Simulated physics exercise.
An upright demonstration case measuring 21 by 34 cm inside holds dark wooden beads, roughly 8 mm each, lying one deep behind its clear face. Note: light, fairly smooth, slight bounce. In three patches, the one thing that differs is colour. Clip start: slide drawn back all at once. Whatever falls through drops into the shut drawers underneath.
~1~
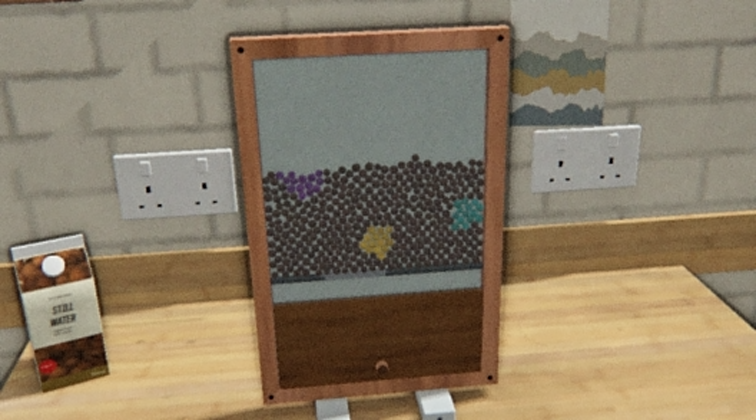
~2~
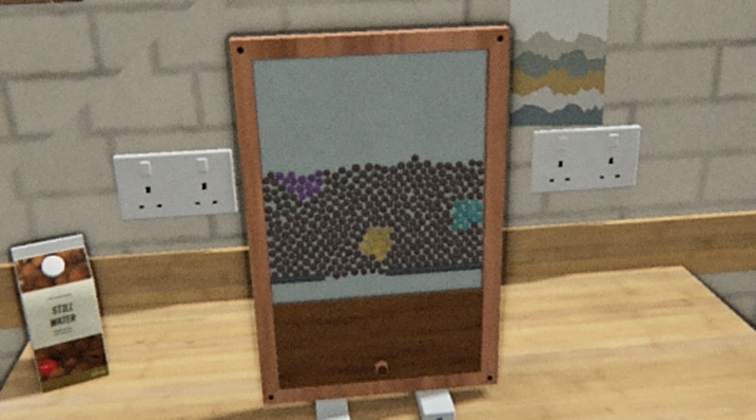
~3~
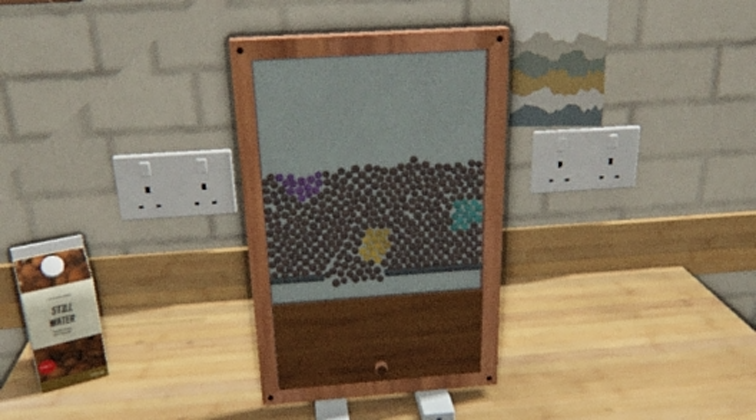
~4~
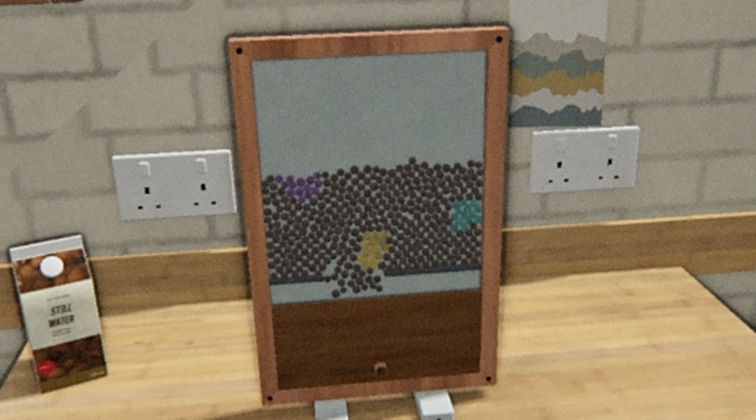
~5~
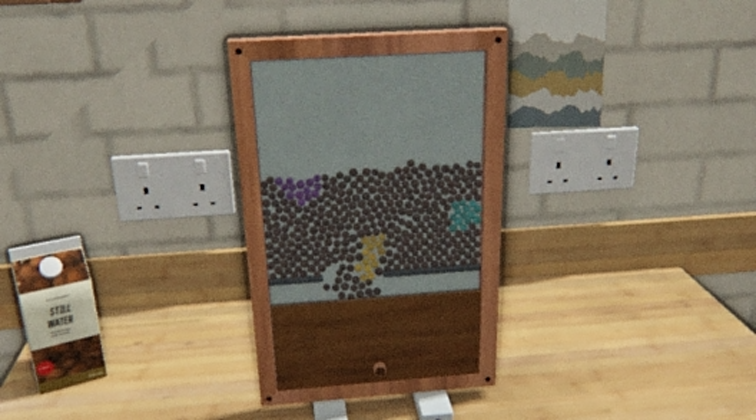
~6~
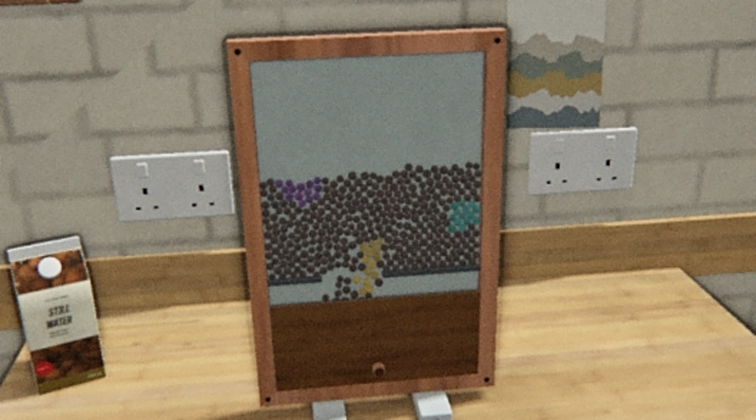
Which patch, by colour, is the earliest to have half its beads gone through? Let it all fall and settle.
That would be the yellow one.
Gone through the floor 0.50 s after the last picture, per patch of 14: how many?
Yellow: 14; turquoise: 0; purple: 8.
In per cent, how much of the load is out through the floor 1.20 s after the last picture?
Roughly 80 percent by then.
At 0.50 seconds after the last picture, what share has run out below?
It should be near 60 per cent.
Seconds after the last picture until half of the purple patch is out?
Time: Close to 0.4 s.
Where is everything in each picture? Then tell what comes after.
In the first picture, about 370 beads; beads' middle (379, 217); yellow patch (378, 241); turquoise patch (467, 213); purple patch (302, 183); slide (320, 277) to (390, 272).
In the second picture, beads' middle (379, 218); 0 out.
In the third picture, beads' middle (377, 219); 6 out.
In the fourth picture, beads' middle (376, 221); 13 out.
In the fifth picture, beads' middle (373, 225); 22 out.
In the sixth picture, beads' middle (379, 227); 29 out; yellow patch (369, 265); turquoise patch (463, 215); purple patch (301, 191).
Then, 0.15 s after the last picture, 25 % are out; out of 14, yellow 13, turquoise 0, purple 0.
Then, 0.50 s after the last picture, 60 % are out; out of 14, yellow 14, turquoise 0, purple 8.
Then, 1.20 s after the last picture, 80 % are out; out of 14, yellow 14, turquoise 0, purple 14.
All still 2.0 s after it, 80 % are out; out of 14, yellow 14, turquoise 1, purple 14; half out at yellow 0.07 s, turquoise never, purple 0.43 s.
